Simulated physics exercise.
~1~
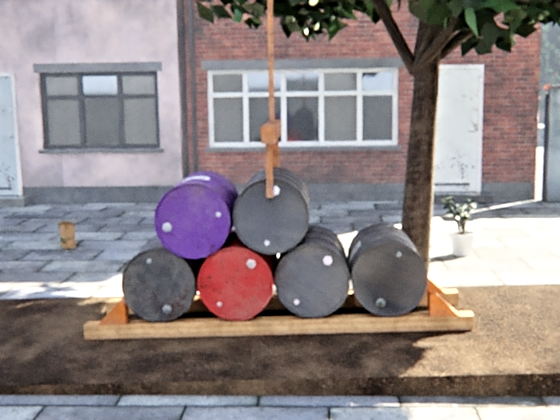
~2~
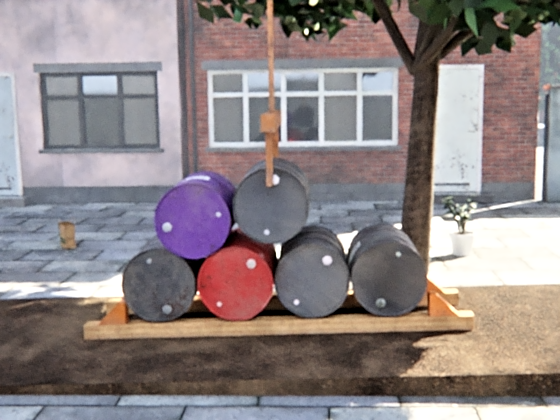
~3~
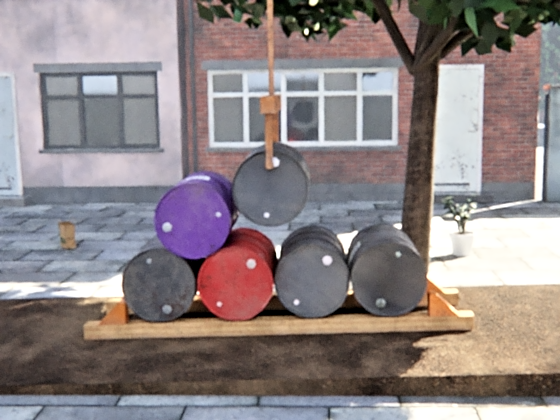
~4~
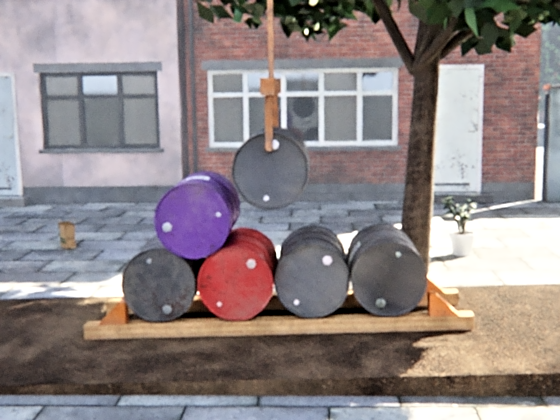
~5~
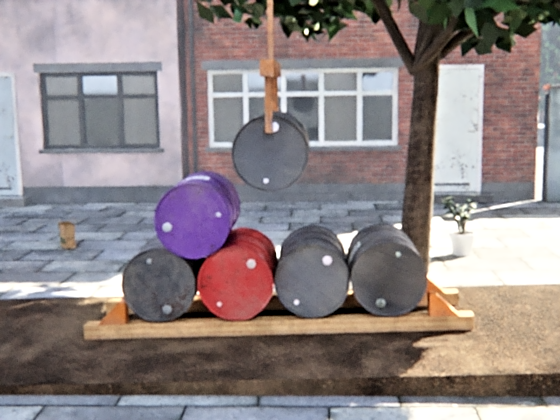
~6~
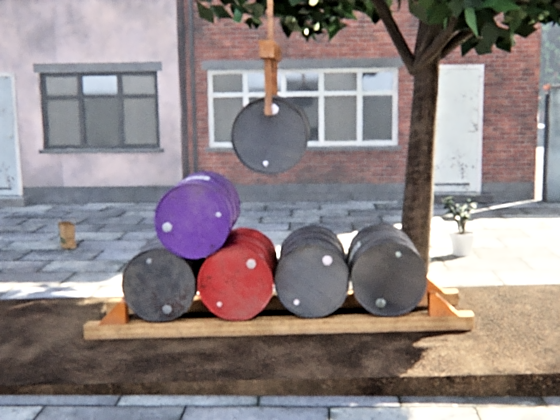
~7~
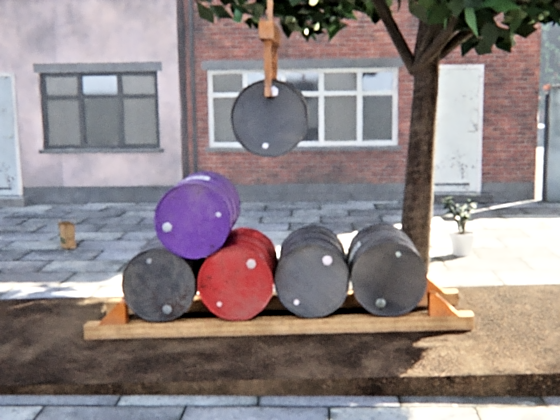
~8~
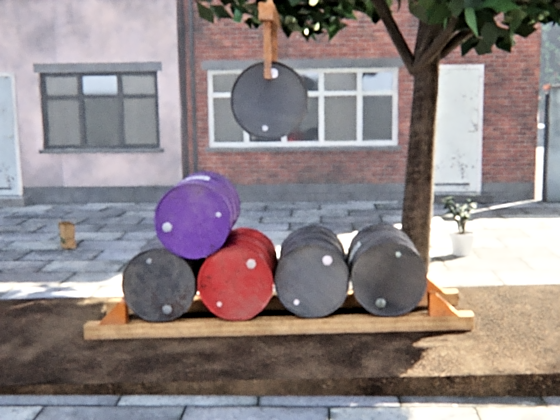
Dark grey drum rising steadily on a hoist from the top of a stack, leaving the purple, red and grey drums unmoved.
